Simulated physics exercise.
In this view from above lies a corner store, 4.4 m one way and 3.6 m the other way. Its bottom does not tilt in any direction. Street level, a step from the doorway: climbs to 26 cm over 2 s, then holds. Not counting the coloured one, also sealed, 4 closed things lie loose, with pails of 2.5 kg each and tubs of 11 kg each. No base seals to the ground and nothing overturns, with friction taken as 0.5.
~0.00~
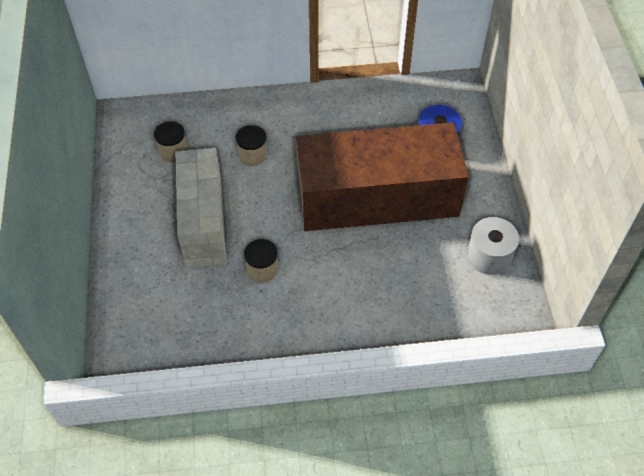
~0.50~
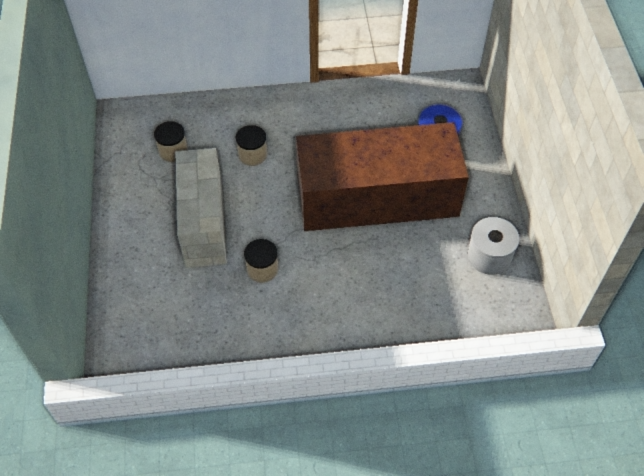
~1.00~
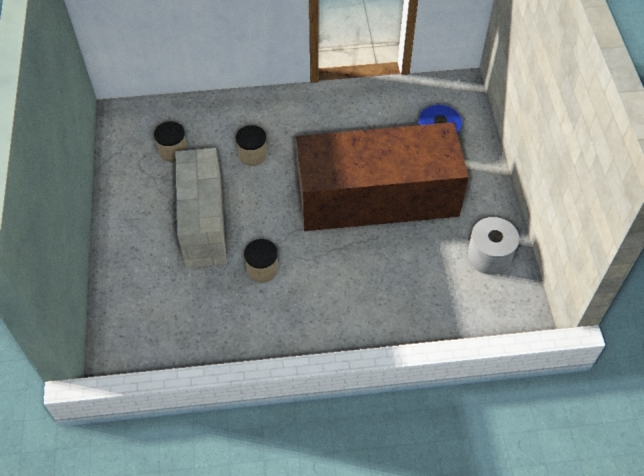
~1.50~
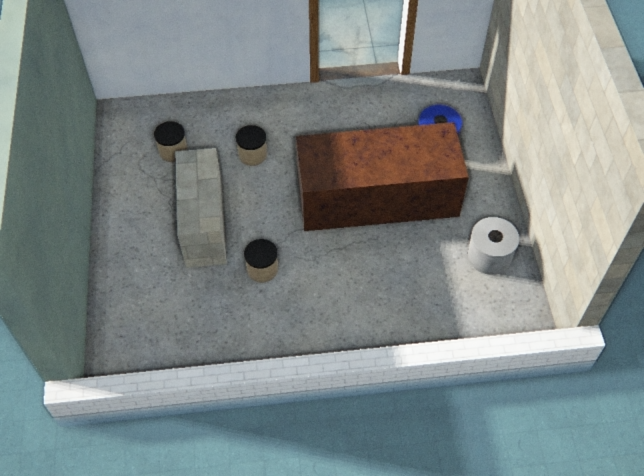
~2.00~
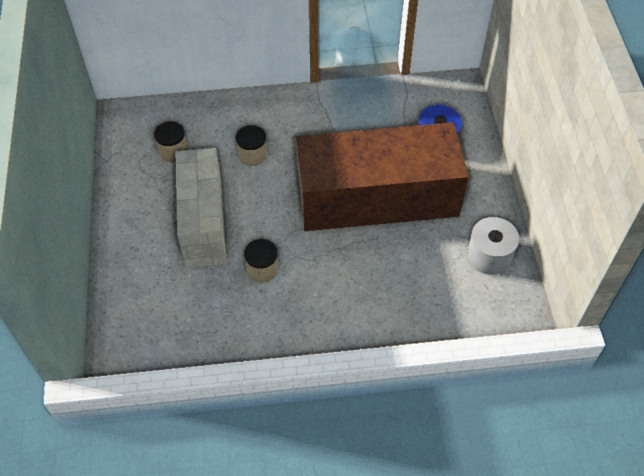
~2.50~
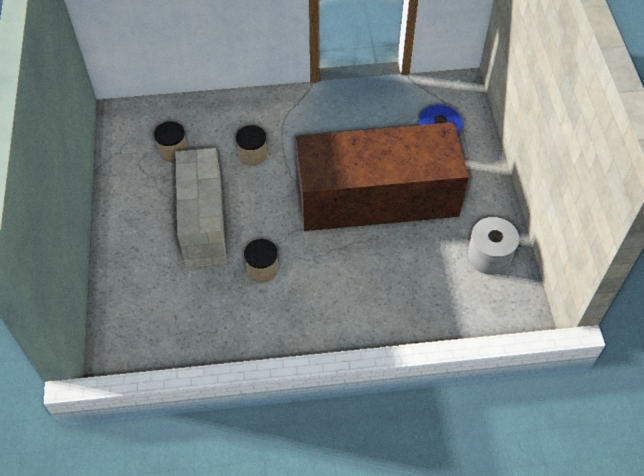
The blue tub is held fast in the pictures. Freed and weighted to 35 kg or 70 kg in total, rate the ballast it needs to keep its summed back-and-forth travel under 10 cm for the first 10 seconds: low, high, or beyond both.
High.
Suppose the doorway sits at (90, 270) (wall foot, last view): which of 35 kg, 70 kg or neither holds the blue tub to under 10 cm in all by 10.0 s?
Then the smaller load will do.
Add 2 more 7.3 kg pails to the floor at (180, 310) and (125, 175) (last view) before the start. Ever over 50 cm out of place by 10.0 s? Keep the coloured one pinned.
Order as asked: Stays within / goes beyond.
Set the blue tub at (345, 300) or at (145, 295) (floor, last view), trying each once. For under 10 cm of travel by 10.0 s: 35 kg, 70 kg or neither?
In order, both loads succeed and both loads succeed.
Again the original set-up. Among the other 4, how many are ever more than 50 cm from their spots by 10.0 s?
I count 4 of them.
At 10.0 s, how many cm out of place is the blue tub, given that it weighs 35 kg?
It would be some 30 cm from its spot.
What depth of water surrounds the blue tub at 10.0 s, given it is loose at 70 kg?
Close to 16 cm deep.
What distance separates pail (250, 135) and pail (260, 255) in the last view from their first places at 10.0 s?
One is off by 50 cm, the other by 150 cm, in the order asked.
After 3.5 s the blue tub would be 9 cm from its start with 35 kg and 0 cm from its start with 70 kg; 15 cm of water round it then.
After 4.5 s the blue tub would be 26 cm from its start with 35 kg and 0 cm from its start with 70 kg; 13 cm of water round it then.
After 7.0 s the blue tub would be 27 cm from its start with 35 kg and 0 cm from its start with 70 kg; 14 cm of water round it then.
After 10.0 s the blue tub would be 27 cm from its start with 35 kg and 0 cm from its start with 70 kg; 16 cm of water round it then.
